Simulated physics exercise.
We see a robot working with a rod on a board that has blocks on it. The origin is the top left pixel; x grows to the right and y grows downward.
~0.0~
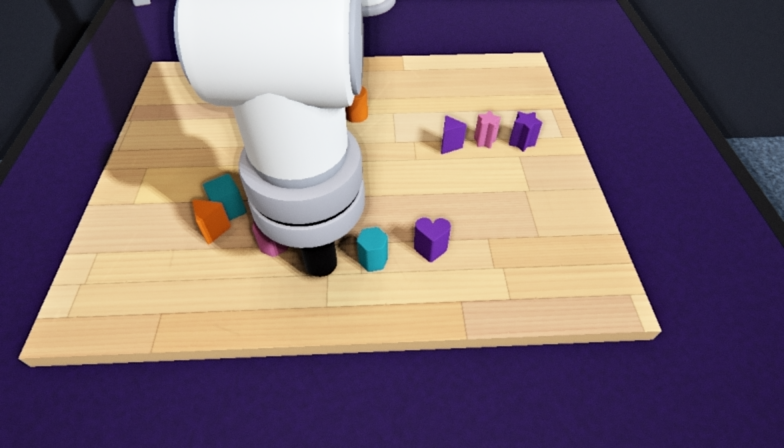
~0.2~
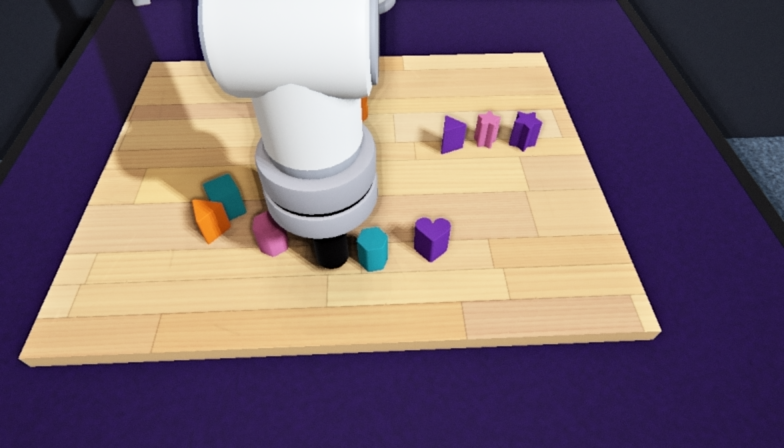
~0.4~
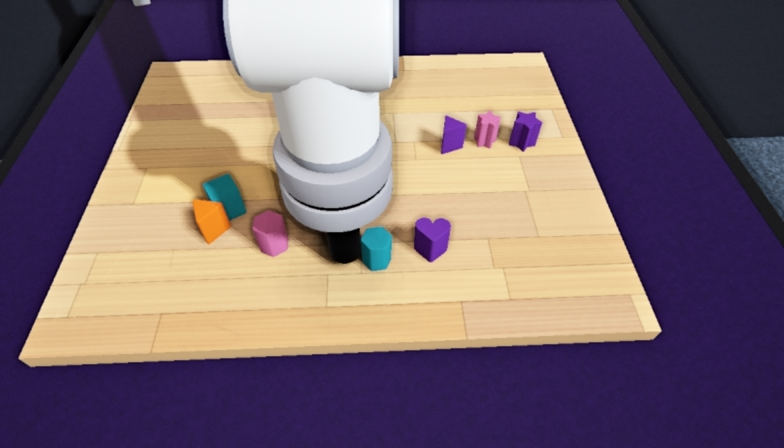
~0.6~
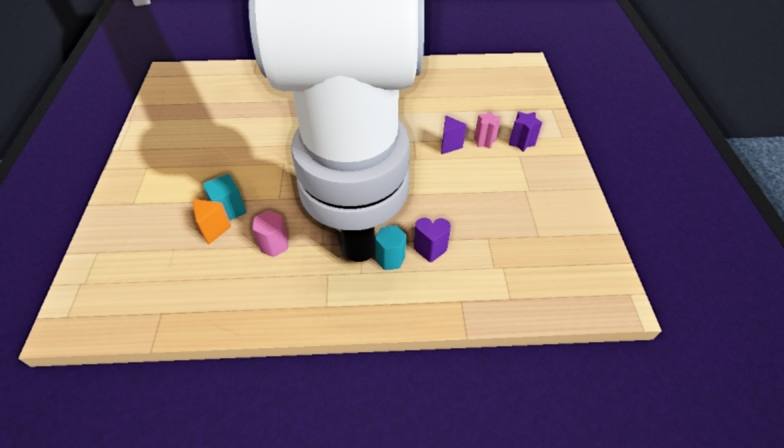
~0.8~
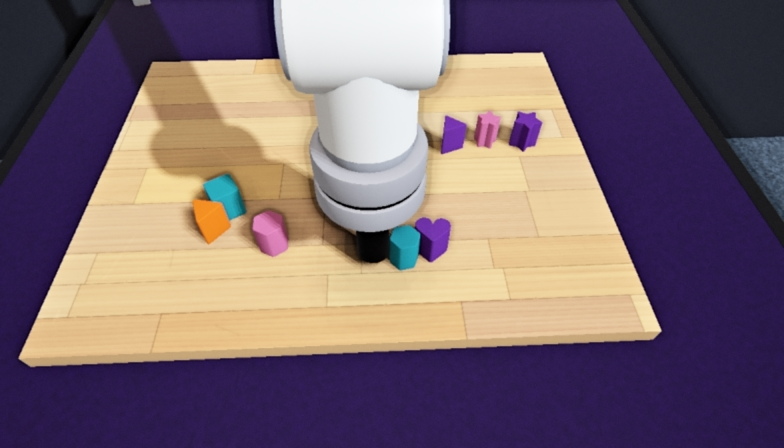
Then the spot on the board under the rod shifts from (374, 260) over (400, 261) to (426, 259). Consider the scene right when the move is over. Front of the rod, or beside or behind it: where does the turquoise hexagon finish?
In the end it is ahead.
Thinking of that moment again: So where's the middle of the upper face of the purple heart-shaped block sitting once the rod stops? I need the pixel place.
Its top centre lands on (468, 212).
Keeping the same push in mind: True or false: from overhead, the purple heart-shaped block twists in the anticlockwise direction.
That statement is accurate.
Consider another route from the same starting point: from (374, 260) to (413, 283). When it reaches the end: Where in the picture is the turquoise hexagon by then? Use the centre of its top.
I'd say the turquoise hexagon ends with its top centre at (438, 244).
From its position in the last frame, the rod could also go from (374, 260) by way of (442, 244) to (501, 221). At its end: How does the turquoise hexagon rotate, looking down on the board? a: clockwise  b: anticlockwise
It's a.
The first path, step by step. Halfway along, rod (401, 252); turquoise hexagon (432, 235); purple heart-shaped block (452, 221).
At the end, rod (427, 250); turquoise hexagon (458, 231), turned 25° anticlockwise; purple heart-shaped block (468, 212), turned 25° anticlockwise.
